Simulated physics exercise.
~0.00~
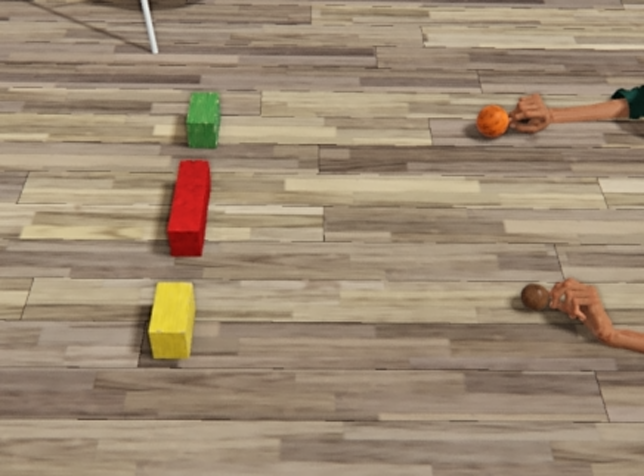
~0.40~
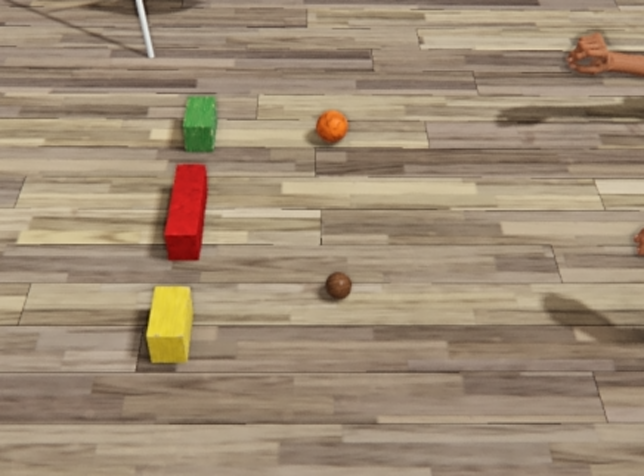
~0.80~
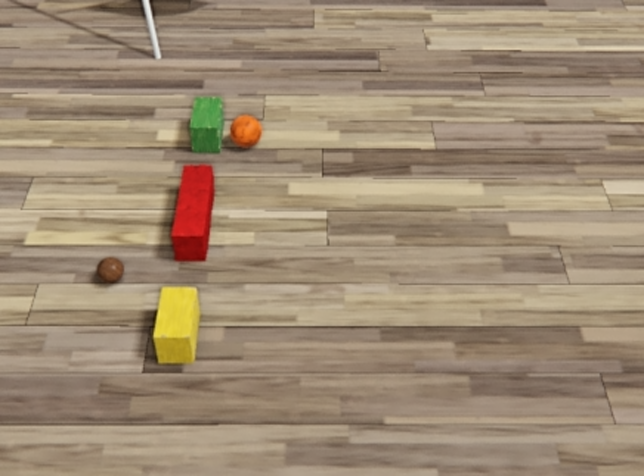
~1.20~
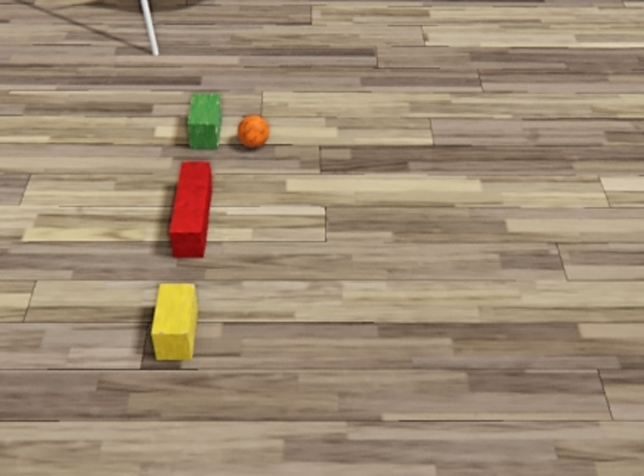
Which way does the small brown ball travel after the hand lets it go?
It rolls to the left, passing between the red and yellow blocks and going on out of view.
Two hands rolling an orange ball and a brown ball left at blocks, the brown passing through a gap, the orange bouncing back.
